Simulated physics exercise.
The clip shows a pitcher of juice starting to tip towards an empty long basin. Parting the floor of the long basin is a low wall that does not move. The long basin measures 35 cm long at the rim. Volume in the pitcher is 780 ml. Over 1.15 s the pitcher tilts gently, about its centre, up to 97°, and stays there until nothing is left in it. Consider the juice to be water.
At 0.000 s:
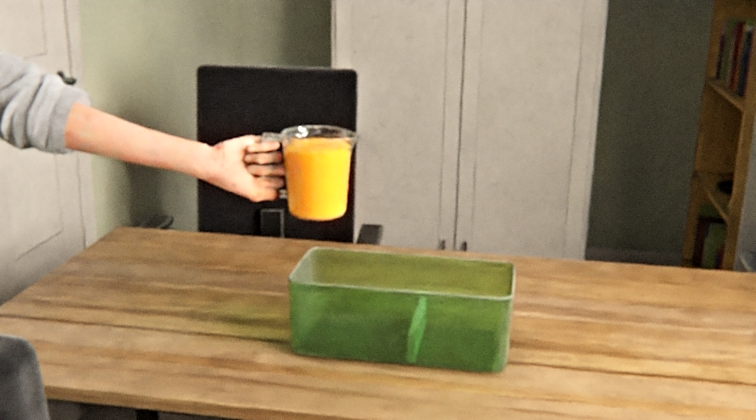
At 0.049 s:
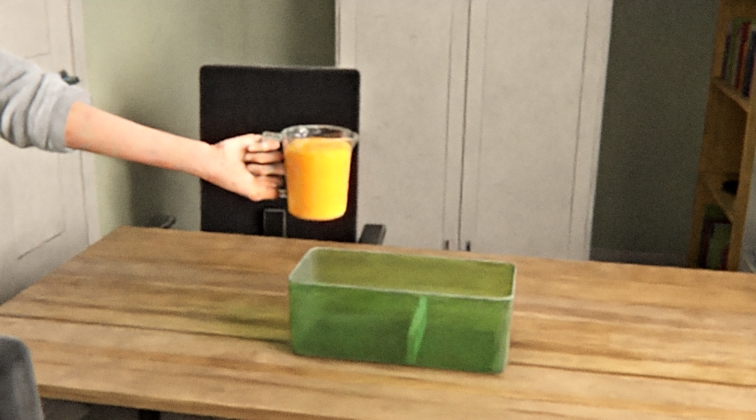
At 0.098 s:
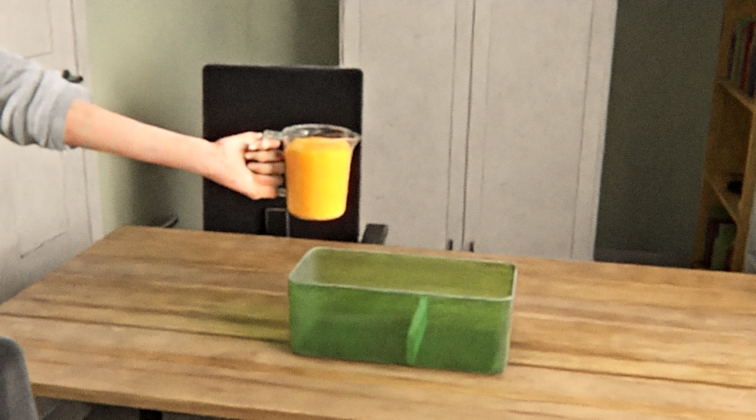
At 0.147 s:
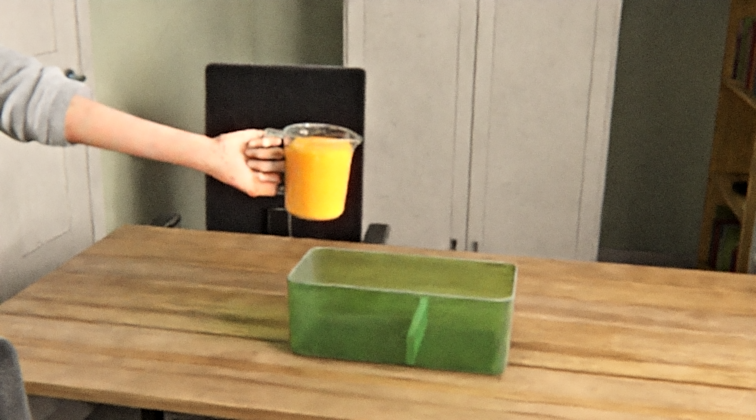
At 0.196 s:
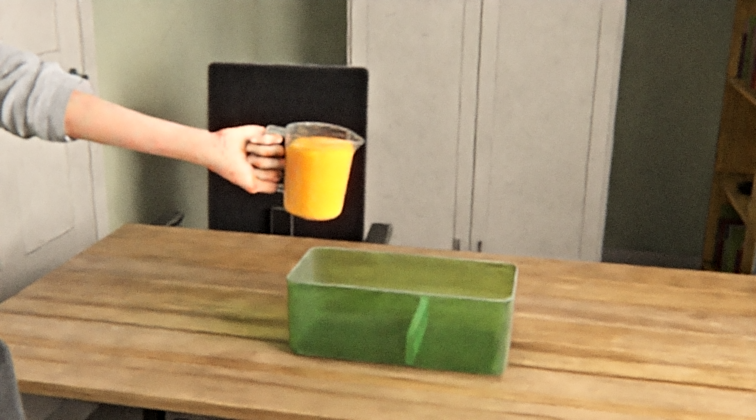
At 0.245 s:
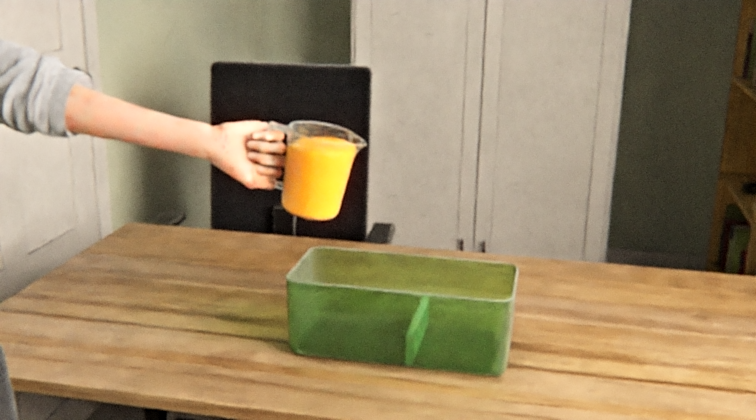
A hand and forearm in a grey sleeve reach in from the left, holding a clear pitcher of orange juice above a wooden table, seen from slightly above. On the table sits an empty, see-through green basin with a low dividing wall, with a black chair, pale cabinet doors and a bookshelf behind. The hand slowly tilts the pitcher slightly rightward while the view shifts slightly, the background sliding right.
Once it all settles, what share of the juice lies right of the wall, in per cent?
27 %.
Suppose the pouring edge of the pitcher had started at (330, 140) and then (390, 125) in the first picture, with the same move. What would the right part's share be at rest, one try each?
Respectively about 5 and 95 percent.
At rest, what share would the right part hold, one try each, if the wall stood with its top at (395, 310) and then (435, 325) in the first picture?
The first gives near 90 per cent and the second near 5 per cent.
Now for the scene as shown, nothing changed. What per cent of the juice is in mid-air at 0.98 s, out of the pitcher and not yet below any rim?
Around 20 per cent of the liquid is in flight.
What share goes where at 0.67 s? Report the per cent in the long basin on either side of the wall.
Around 2 on the left side and 0 on the right side.
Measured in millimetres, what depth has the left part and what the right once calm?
I'd say close to 18 mm on the left, close to 10 mm on the right.
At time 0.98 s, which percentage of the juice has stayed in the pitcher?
38 %.
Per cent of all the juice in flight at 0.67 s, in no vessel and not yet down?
I'd say close to 14 per cent.
By 0.67 s the tilt is 60° and 84 per cent is still to pour, 2 is left of the wall and 0 right of it.
By 0.98 s the tilt is 92° and 38 per cent is still to pour, 21 is left of the wall and 20 right of it.
By 1.30 s the tilt is 97° and 6 per cent is still to pour, 61 is left of the wall and 26 right of it.
By 1.65 s the tilt is 97° and 1 per cent is still to pour, 70 is left of the wall and 27 right of it.
At rest 71 per cent lies left of the wall, 27 right of it and 2 outside.
